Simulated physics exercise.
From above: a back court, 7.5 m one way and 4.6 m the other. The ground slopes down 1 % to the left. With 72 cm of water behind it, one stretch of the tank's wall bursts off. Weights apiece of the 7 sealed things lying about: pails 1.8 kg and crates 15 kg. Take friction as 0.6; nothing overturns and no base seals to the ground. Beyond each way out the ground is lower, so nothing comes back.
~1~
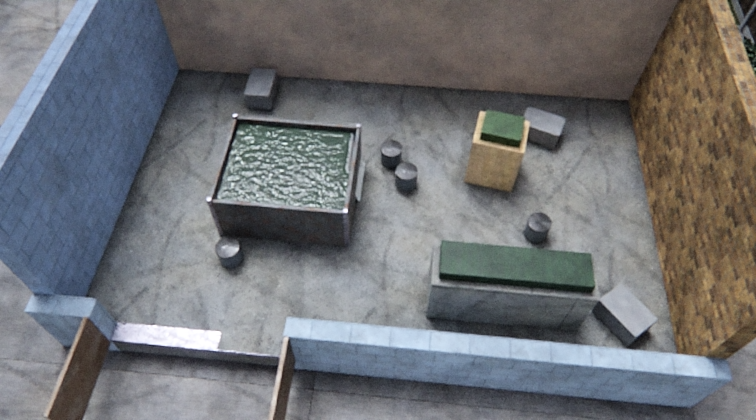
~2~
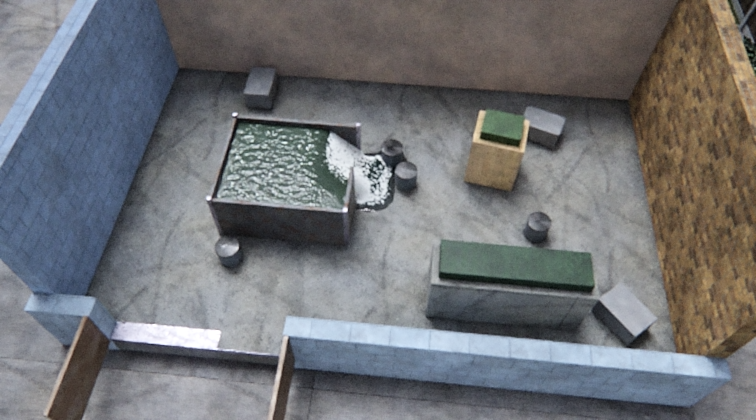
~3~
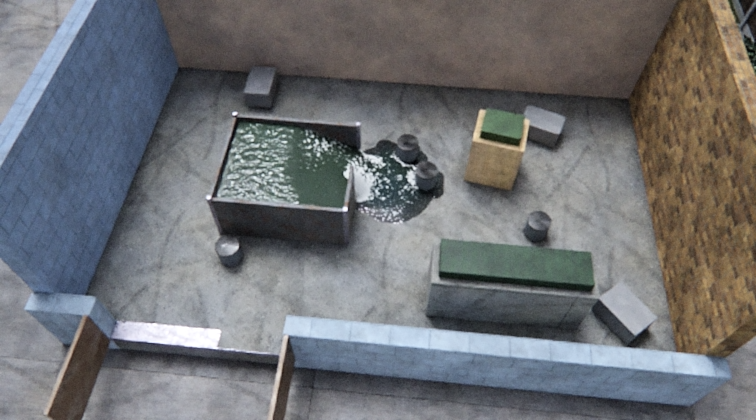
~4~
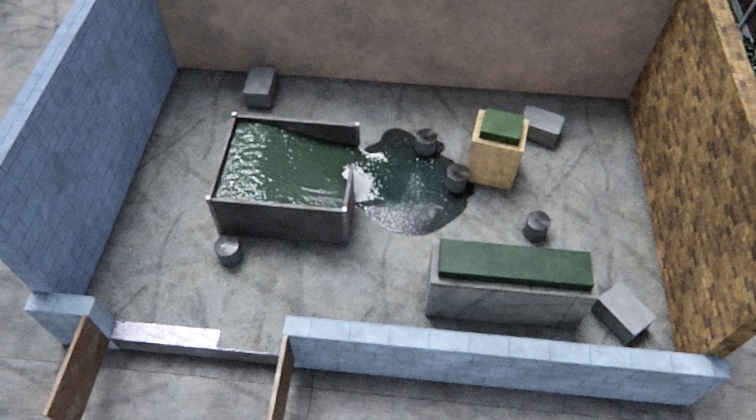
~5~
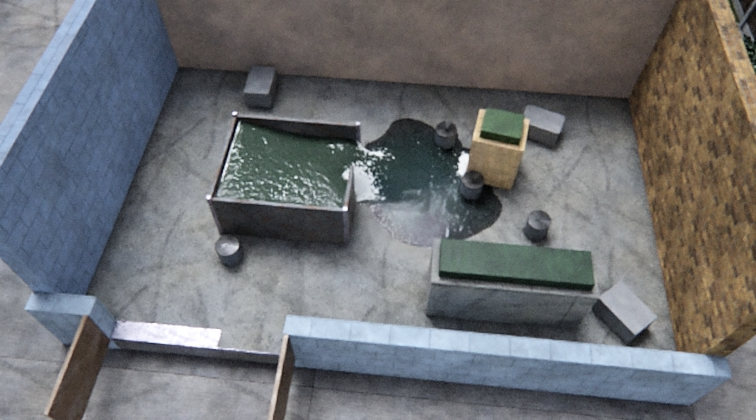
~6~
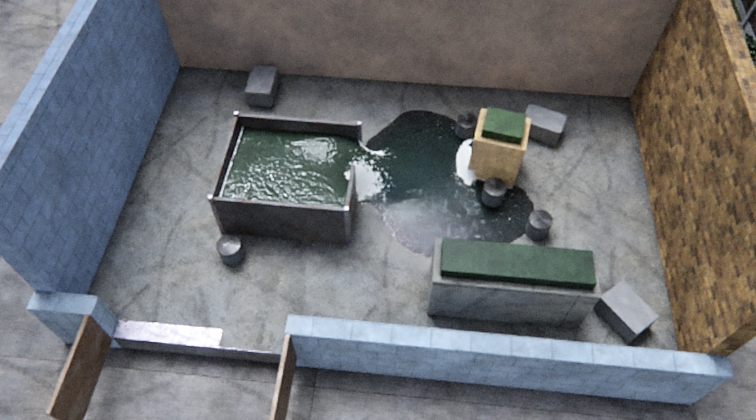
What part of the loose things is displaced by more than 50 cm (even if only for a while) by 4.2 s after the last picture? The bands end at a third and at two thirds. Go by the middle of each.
Share: One to two thirds.
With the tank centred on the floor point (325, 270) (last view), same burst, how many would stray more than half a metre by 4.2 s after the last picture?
Then 1.
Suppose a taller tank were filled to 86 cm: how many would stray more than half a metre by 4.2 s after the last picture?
In that case 3 of them.
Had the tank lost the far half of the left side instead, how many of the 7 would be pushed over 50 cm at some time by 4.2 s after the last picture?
In that case 2 of them.
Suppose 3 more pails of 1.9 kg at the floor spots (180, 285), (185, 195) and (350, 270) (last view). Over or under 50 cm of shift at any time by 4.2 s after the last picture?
In turn: Short of it, under, less.
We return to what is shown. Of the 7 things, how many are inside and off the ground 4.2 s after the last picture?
At that moment 3.
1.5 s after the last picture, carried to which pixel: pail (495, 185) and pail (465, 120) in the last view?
Near (664, 251) and (634, 121).
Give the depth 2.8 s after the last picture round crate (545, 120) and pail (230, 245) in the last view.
Roughly 4 and 0 cm.
Then, 0.4 s after the last picture 2 of 7 are over 50 cm from their spots; 1 afloat.
Then, 1.5 s after the last picture 3 of 7 are over 50 cm from their spots; 2 afloat.
Then, 2.8 s after the last picture 3 of 7 are over 50 cm from their spots; 3 afloat.
Then, 4.2 s after the last picture 3 of 7 are over 50 cm from their spots, and 3 have been at some point; 3 afloat.
